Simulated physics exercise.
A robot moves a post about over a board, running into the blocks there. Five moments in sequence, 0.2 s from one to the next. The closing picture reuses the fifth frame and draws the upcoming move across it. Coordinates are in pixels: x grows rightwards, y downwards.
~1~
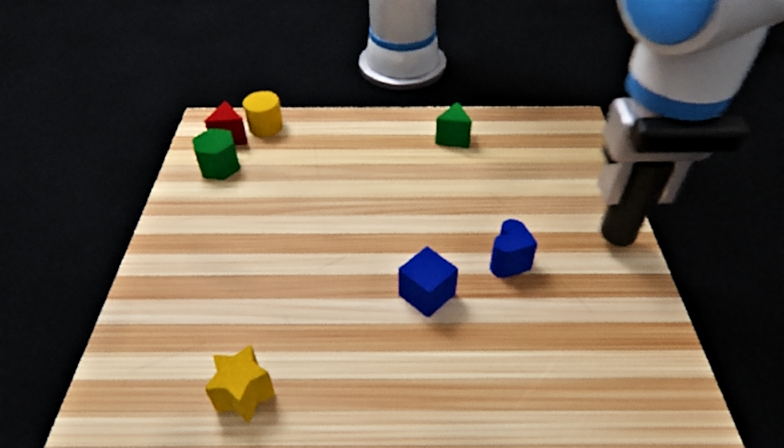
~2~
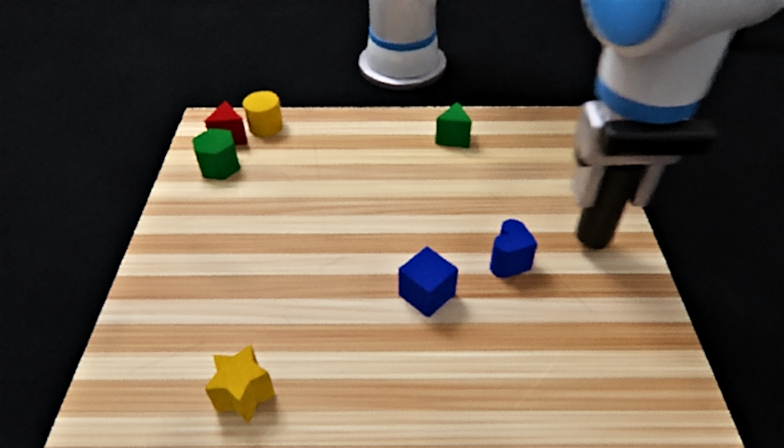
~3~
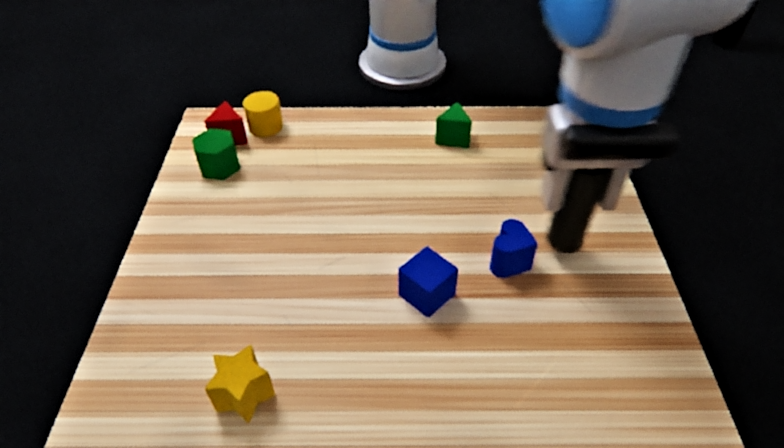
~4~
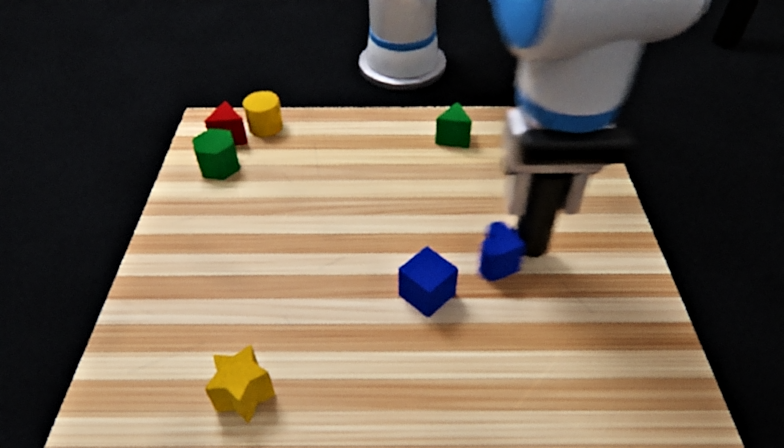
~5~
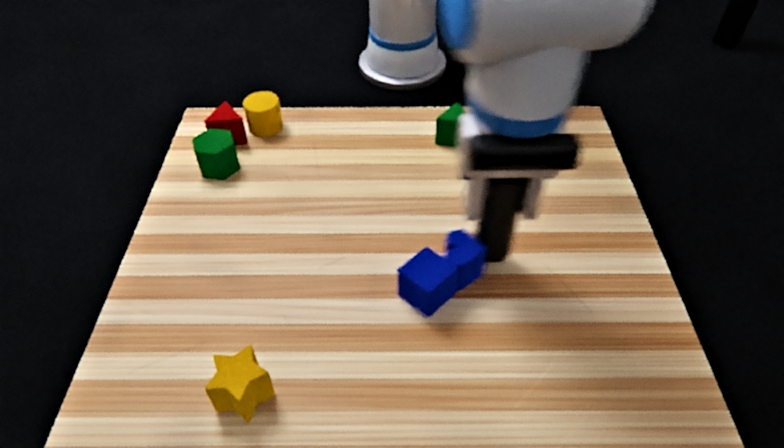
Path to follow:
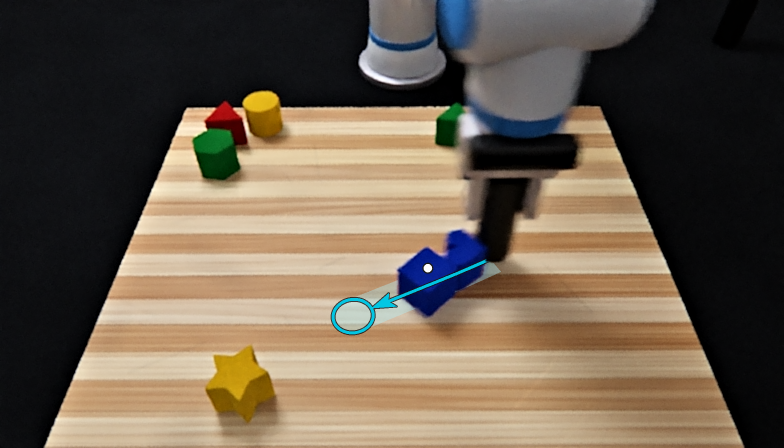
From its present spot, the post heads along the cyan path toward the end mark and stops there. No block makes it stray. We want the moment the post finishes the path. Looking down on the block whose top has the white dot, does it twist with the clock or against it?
From overhead, clockwise.
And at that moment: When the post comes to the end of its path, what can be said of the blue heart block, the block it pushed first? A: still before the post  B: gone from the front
The one that fits is A, still before the post.
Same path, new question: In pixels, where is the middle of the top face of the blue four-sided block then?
Put as a pixel place, it's (289, 345).
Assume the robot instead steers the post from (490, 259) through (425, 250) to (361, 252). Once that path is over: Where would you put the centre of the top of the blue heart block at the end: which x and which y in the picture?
I'd say the blue heart block ends with its top centre at (440, 254).
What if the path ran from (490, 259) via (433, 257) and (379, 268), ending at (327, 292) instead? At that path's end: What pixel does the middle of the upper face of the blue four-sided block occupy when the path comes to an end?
The middle of its upper face will lie at (402, 292).
The line goes in a line from (490, 259) to (353, 316); the dot is on the blue four-sided block.
The first path, step by step. One third of the way, post at (447, 269); blue four-sided block at (385, 291), turned 40° clockwise; blue heart block at (422, 273), turned 20° anticlockwise.
Two thirds of the way, post at (401, 287); blue four-sided block at (336, 315), turned 35° clockwise; blue heart block at (375, 295), turned 20° anticlockwise.
At the end, post at (352, 307); blue four-sided block at (289, 345), turned 25° clockwise; blue heart block at (327, 320), turned 30° anticlockwise.
